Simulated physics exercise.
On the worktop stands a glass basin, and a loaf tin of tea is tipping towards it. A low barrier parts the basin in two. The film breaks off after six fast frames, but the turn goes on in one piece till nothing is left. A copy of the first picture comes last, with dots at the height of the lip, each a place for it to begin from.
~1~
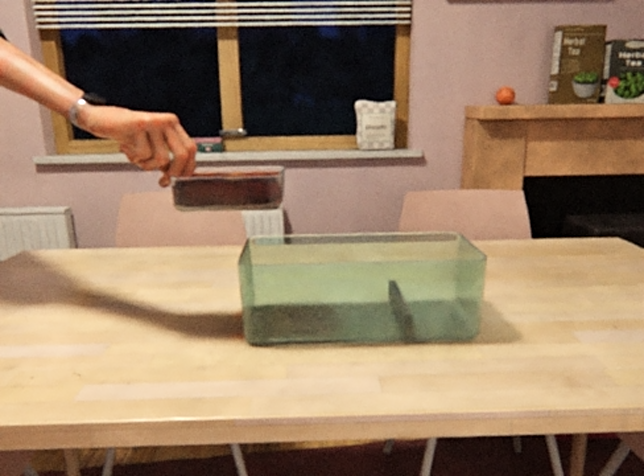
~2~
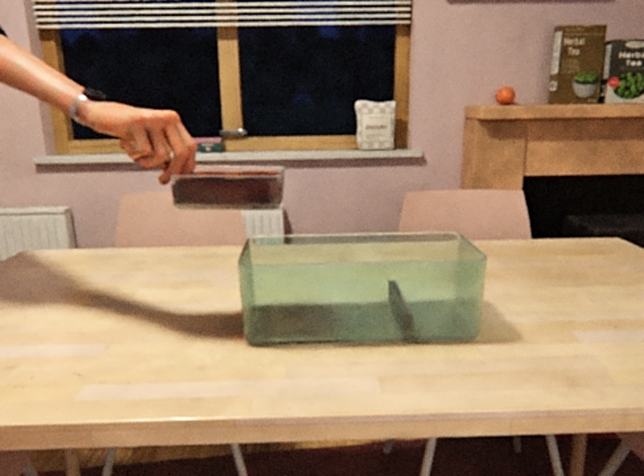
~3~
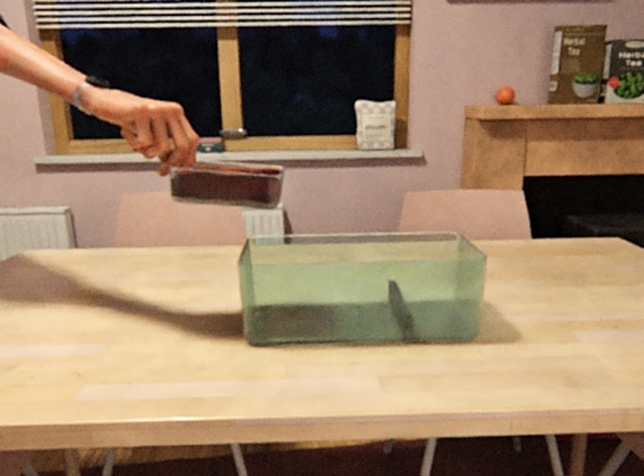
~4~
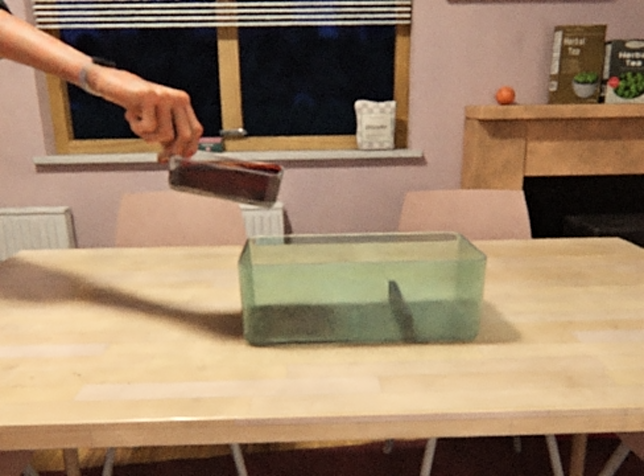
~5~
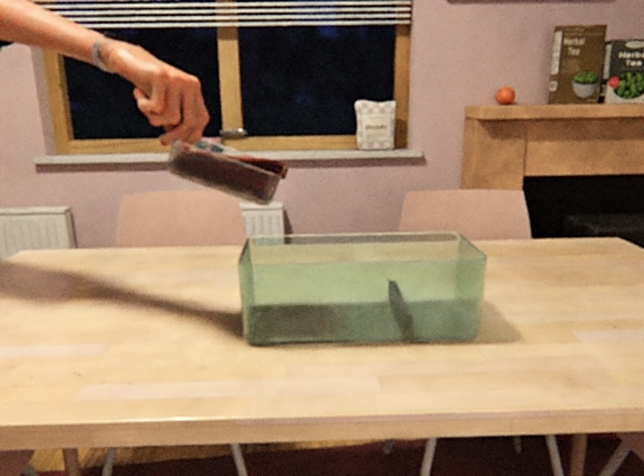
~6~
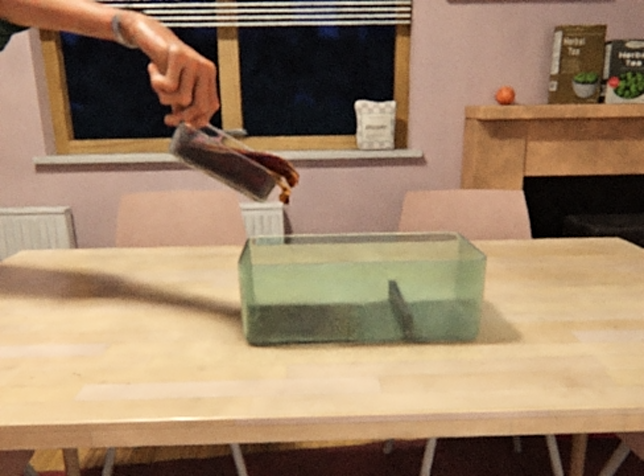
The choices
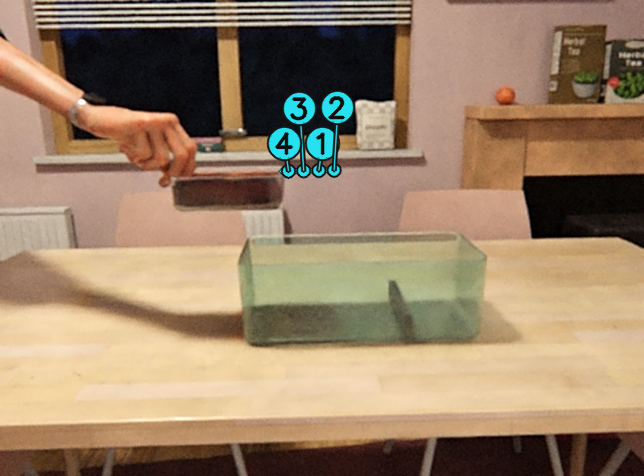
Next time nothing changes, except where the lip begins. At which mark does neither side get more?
1 beats the others.
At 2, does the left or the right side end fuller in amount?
The right one.
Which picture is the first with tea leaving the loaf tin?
In picture 5.
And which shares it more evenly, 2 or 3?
That would be 2.
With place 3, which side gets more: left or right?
The left side.
On the marked copy, 1 at (318, 170); 2 at (334, 170); 3 at (303, 170); 4 at (288, 171).
Choosing 1, about 52 % ends left of the wall and 43 % right of it; 5 % is lost outside.
Choosing 2, about 32 % ends left of the wall and 63 % right of it; 5 % is lost outside.
Choosing 3, about 81 % ends left of the wall and 15 % right of it; 4 % is lost outside.
Choosing 4, about 84 % ends left of the wall and 10 % right of it; 6 % is lost outside.
